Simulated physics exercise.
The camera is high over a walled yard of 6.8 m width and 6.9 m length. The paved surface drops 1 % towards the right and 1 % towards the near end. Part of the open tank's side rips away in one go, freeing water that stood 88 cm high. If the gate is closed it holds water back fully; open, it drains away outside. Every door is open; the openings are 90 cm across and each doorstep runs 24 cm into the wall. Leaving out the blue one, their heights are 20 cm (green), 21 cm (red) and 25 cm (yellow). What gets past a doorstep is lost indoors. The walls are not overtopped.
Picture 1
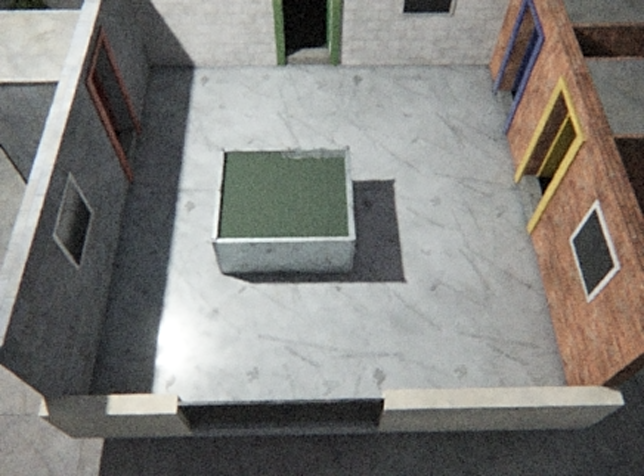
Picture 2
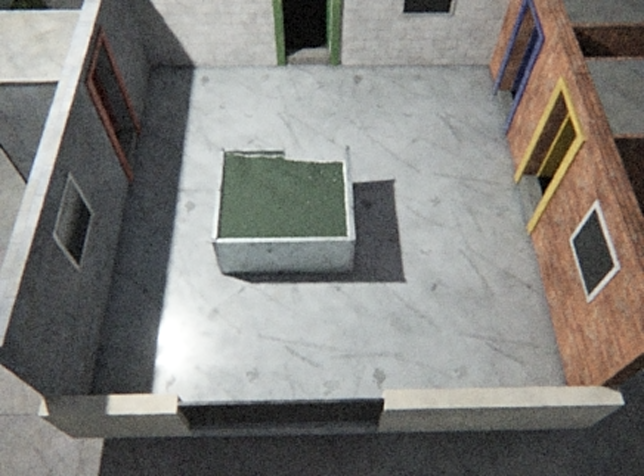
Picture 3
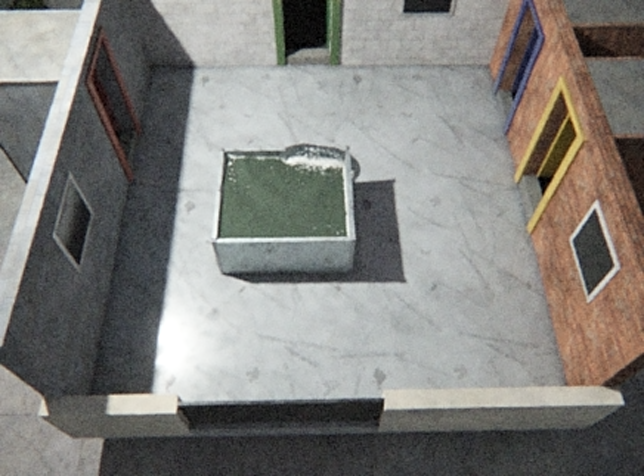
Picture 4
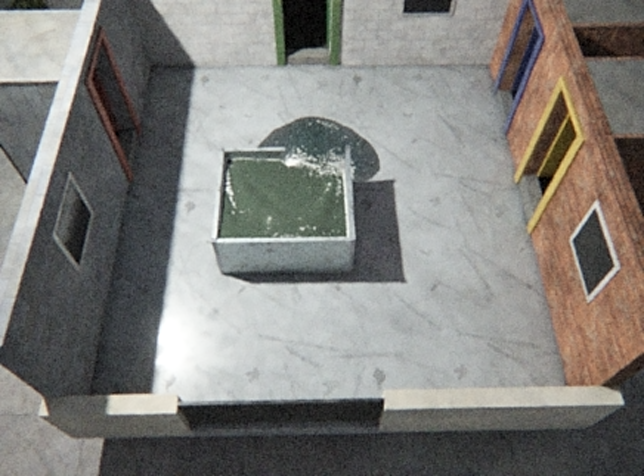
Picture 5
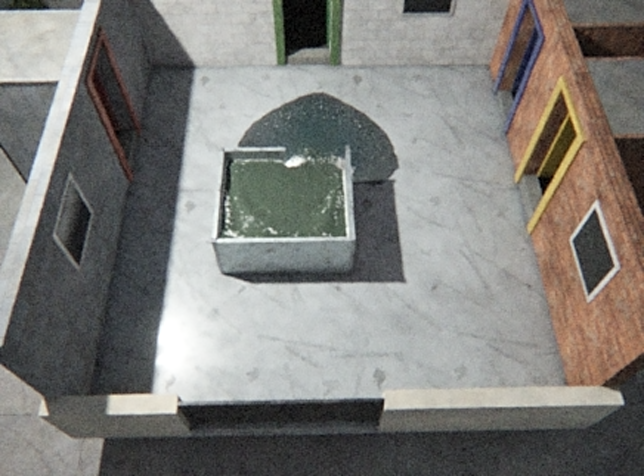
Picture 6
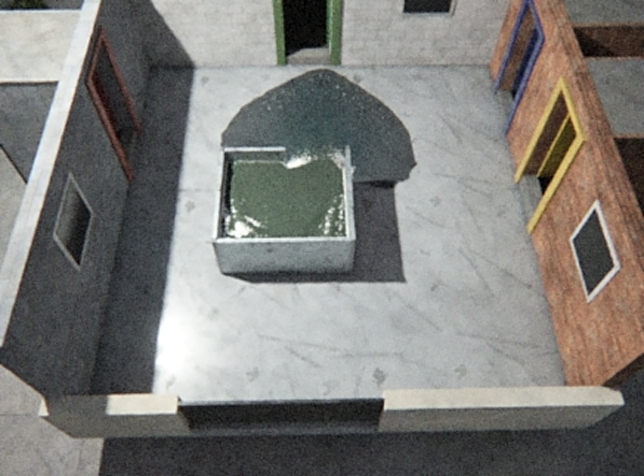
Dark green water sits still in an open tank in the middle of a walled yard with coloured doorways, until part of the tank's far side gives way. It pours out through the gap, foaming white, and spreads across the pale floor behind the tank in a widening dark fan.
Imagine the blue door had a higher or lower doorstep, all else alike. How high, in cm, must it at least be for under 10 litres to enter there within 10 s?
It would have to be roughly 20 cm high.
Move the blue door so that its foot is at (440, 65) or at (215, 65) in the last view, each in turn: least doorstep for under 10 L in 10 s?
About 19 and 11.5 cm.
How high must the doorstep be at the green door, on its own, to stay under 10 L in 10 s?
About 31 cm at green.
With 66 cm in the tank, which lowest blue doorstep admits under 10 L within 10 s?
About 15 cm.
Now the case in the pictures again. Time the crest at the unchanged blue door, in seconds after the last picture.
At about 1.8 s.
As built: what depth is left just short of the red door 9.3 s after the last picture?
About 3.0 cm.
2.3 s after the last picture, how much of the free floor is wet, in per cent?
Some 35 per cent of it.
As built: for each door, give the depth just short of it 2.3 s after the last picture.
In cm: Green 22, blue 17, red 4, yellow 0.
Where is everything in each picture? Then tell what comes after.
Still water, 88 cm deep, in the open tank at (285, 195); the blue door at (516, 70) is dry, in the first frame.
The gap is on the far side, the front 0.3 m out at a hidden place; the back of the open tank holds 88 cm, in the second frame.
The gap is on the far side, the front 0.9 m out at (303, 147); the back of the open tank holds 88 cm, in the third frame.
Water pours out on the far side and has run 1.5 m, to (309, 120); about 9 cm deep outside, 83 cm at the back, in the fourth frame.
The front is at (312, 97), 2.1 m from the gap on the far side; 4.3 m2 of floor is wet, 75 cm left at the back, in the fifth frame.
The gap is on the far side, the front 2.8 m out at (315, 73); the back of the open tank holds 76 cm; 2.0 m in a straight line remain to the blue door at (516, 70), in the sixth frame.
Then, 0.7 s after the last picture water covers 30 % of the floor, deepest (45 cm) near (327, 181); it has not reached the blue door.
Then, 2.3 s after the last picture water covers 35 % of the floor, deepest (32 cm) near (484, 66); 17 cm at the blue door, 20 litres in over its 10 cm doorstep.
Then, 9.3 s after the last picture water covers 95 % of the floor, deepest (13 cm) near (334, 409); 9 cm at the blue door, 128 litres in over its 10 cm doorstep.
At the blue door as built, the water peaked near 19 cm, 1.9 s after the last picture.
With a doorstep of 18 cm, 17 litres would have come in within the 10 s; with 24.5 cm, 1 litre. So under 10 litres takes about 20 cm.
